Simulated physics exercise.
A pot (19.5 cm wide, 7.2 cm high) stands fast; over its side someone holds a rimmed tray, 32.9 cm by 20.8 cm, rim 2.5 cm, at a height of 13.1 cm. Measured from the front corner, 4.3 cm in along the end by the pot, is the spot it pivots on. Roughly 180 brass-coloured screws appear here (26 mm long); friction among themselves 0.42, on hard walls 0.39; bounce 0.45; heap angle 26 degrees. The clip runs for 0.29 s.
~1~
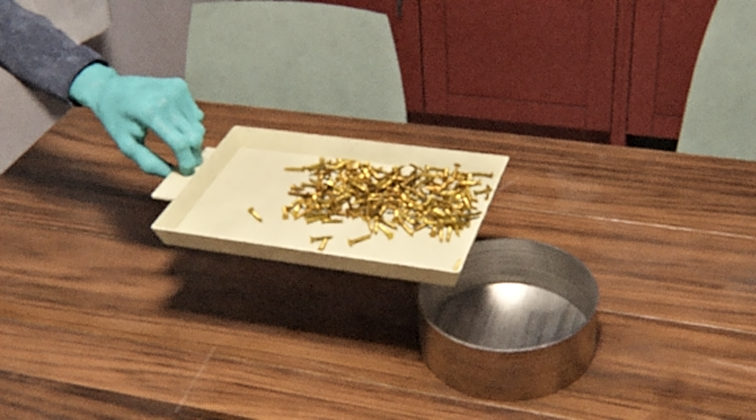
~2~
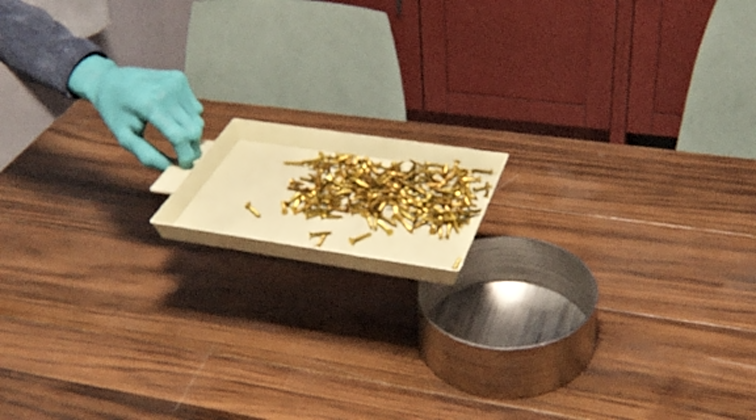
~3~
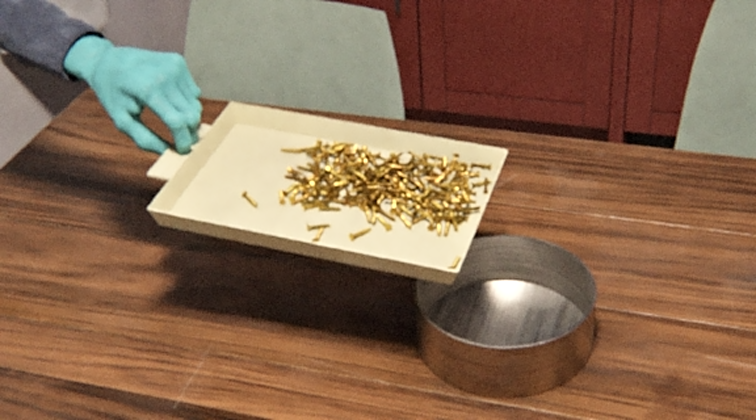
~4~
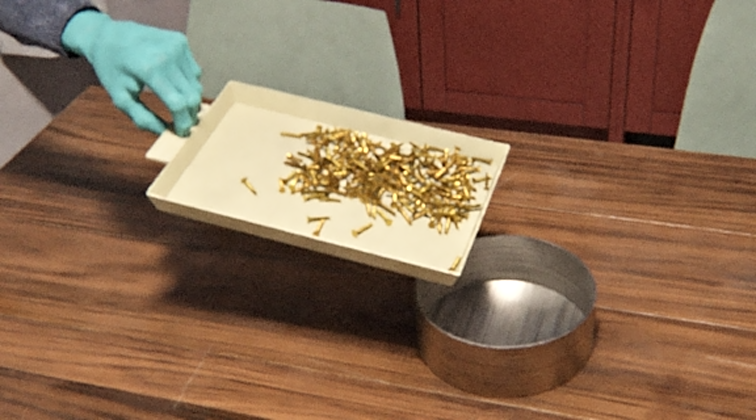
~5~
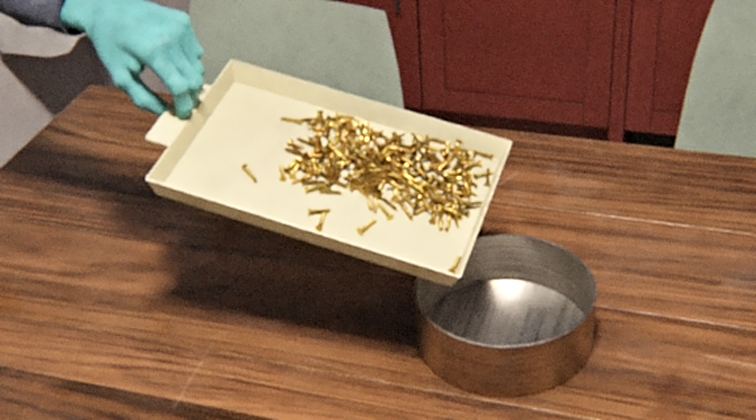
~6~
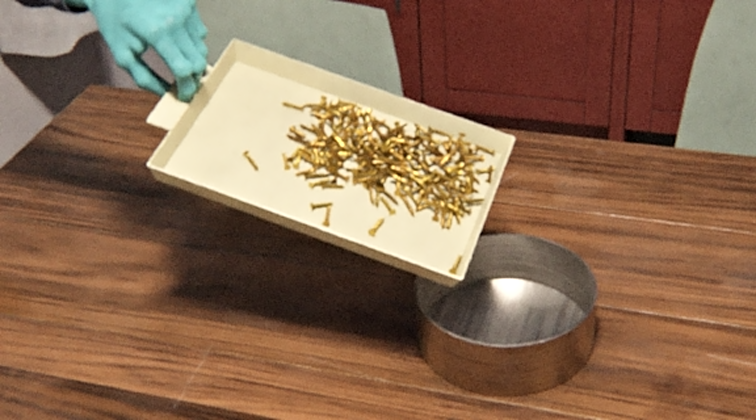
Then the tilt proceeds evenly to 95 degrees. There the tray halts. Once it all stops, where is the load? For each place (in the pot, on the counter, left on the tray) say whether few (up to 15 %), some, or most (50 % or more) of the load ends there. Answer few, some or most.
Pot: Most; counter: Some; tray: Few.
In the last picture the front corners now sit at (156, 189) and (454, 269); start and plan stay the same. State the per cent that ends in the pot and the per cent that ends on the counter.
In the pot: 55 per cent; on the counter: 45 per cent.
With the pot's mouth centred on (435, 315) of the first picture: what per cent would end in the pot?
90 %.
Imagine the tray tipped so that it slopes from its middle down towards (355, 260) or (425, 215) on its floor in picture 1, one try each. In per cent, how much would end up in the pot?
The share comes to roughly 30 in a hundred, then roughly 70 in a hundred.
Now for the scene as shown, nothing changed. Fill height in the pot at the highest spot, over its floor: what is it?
My guess is around 3.5 centimetres.
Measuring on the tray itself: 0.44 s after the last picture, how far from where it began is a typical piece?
Around 12 centimetres.
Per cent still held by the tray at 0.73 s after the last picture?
Of the load, some 55 percent.
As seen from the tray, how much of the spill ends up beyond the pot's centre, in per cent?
Share: Around 60 %.
Then, 0.44 s after the last picture, tilt 56 degrees; the tray holds 100 %, the pot 0 %.
Then, 0.73 s after the last picture, tilt 80 degrees; the tray holds 55 %, the pot 20 %.
Then, 1.12 s after the last picture, tilt 95 degrees; the tray holds 0 %, the pot 75 %.
In the end, pot 75 %, counter 25 %, tray 0 %.
